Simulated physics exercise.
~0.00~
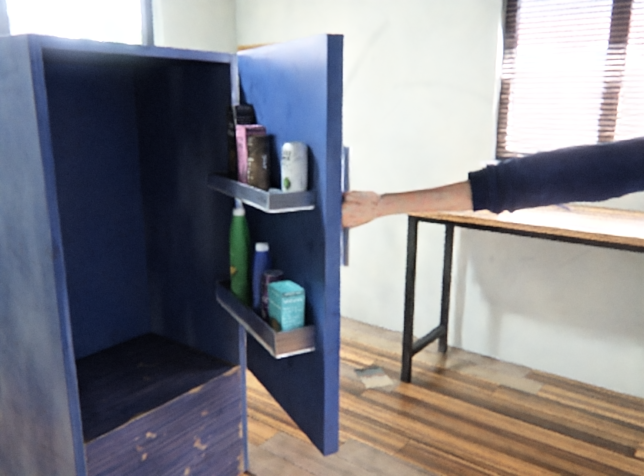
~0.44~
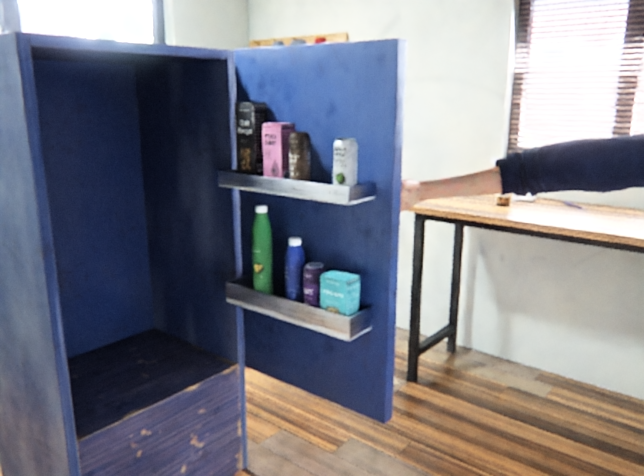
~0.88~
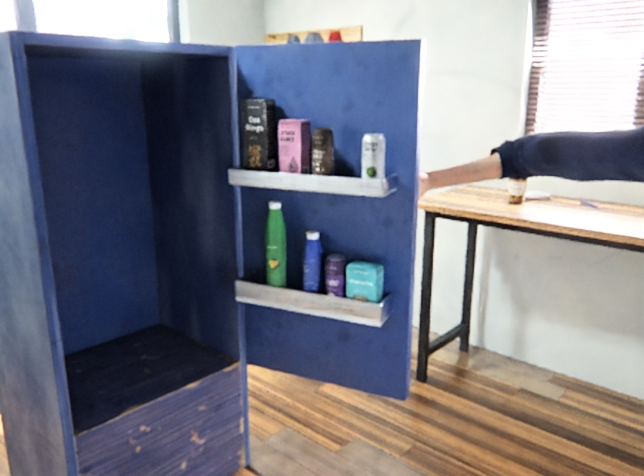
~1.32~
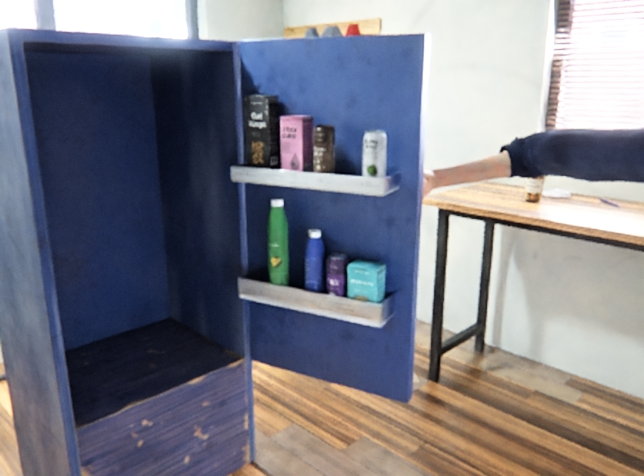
A blue locker door swings wider open by hand, its bottles and cartons staying upright.
